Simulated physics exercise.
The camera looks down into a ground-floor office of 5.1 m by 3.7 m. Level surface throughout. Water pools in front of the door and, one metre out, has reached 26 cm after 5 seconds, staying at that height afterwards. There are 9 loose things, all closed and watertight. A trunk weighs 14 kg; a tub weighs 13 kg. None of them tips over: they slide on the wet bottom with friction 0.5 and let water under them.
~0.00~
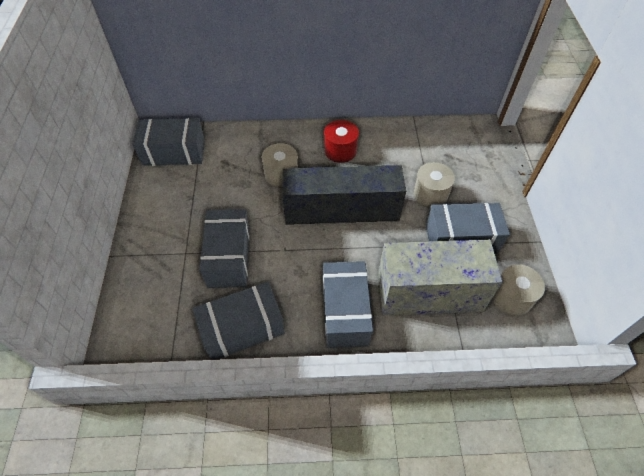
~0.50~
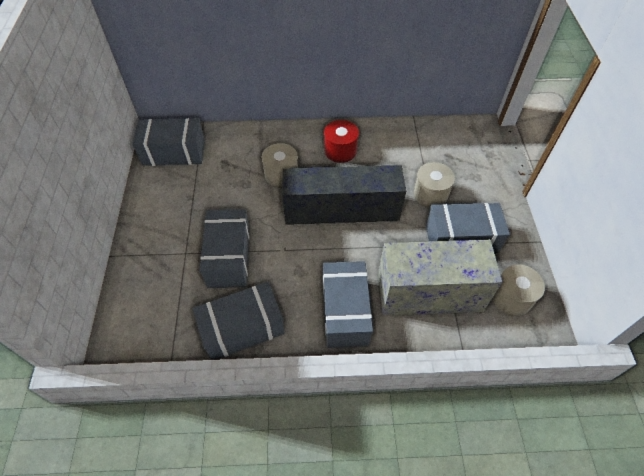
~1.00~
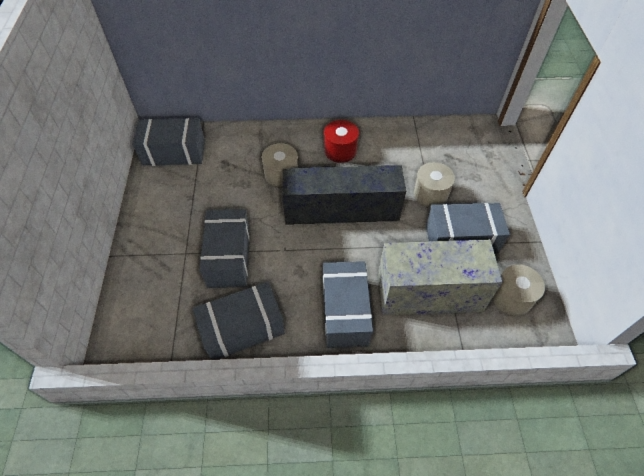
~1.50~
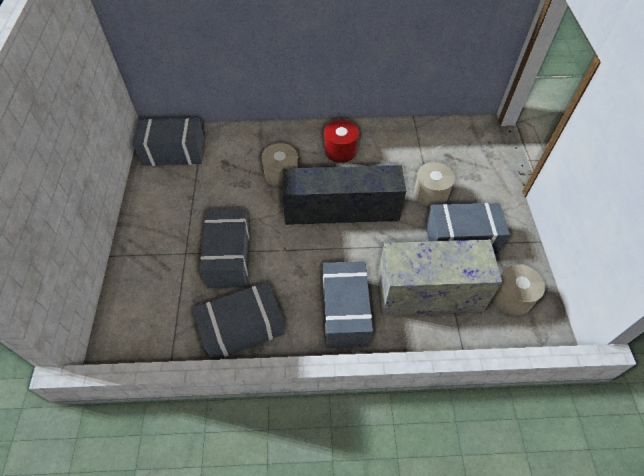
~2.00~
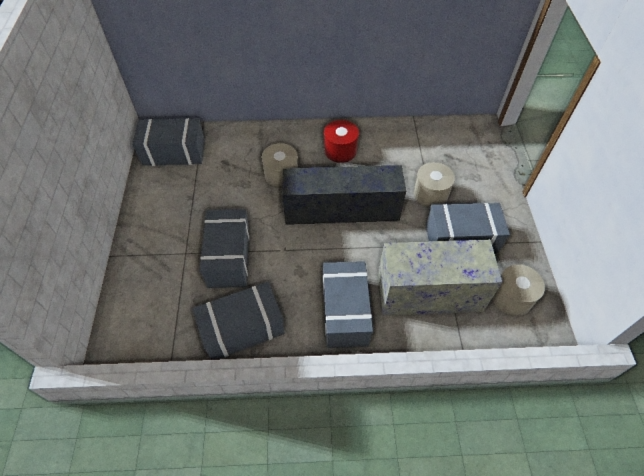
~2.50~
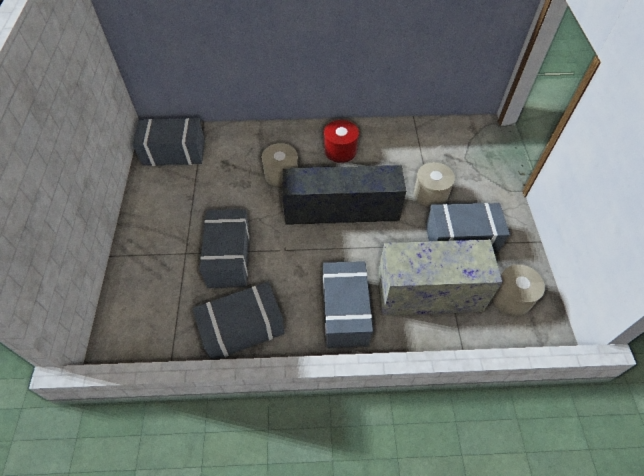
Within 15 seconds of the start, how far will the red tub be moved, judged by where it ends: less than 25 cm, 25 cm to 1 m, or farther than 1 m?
It will go beyond a metre.
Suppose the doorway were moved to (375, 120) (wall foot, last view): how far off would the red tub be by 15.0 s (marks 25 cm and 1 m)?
Red tub: Goes a long way.
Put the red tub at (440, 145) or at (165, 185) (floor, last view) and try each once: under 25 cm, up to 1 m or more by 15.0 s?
I'd expect it to get swept far off the first time and to get swept far off the second time.
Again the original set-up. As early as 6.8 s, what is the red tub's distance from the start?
It is about 140 cm out of place by then.
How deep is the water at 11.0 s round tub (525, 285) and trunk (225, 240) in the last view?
I'd put it at 3 cm and 14 cm respectively.
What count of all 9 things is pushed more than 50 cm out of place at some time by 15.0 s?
It adds up to 7.
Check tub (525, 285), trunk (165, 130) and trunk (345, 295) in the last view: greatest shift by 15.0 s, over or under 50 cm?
In turn: Within, beyond, within.
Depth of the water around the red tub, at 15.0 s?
Close to 16 centimetres.
After 3.5 s the red tub is near (342, 132), 0.0 m from its start, aground; 0 afloat.
After 6.8 s the red tub is near (236, 124), 1.4 m from its start, aground; 1 afloat.
After 11.0 s the red tub is near (137, 160), 2.6 m from its start, afloat; 6 afloat.
After 15.0 s the red tub is near (281, 335), 2.9 m from its start, afloat; 9 afloat.
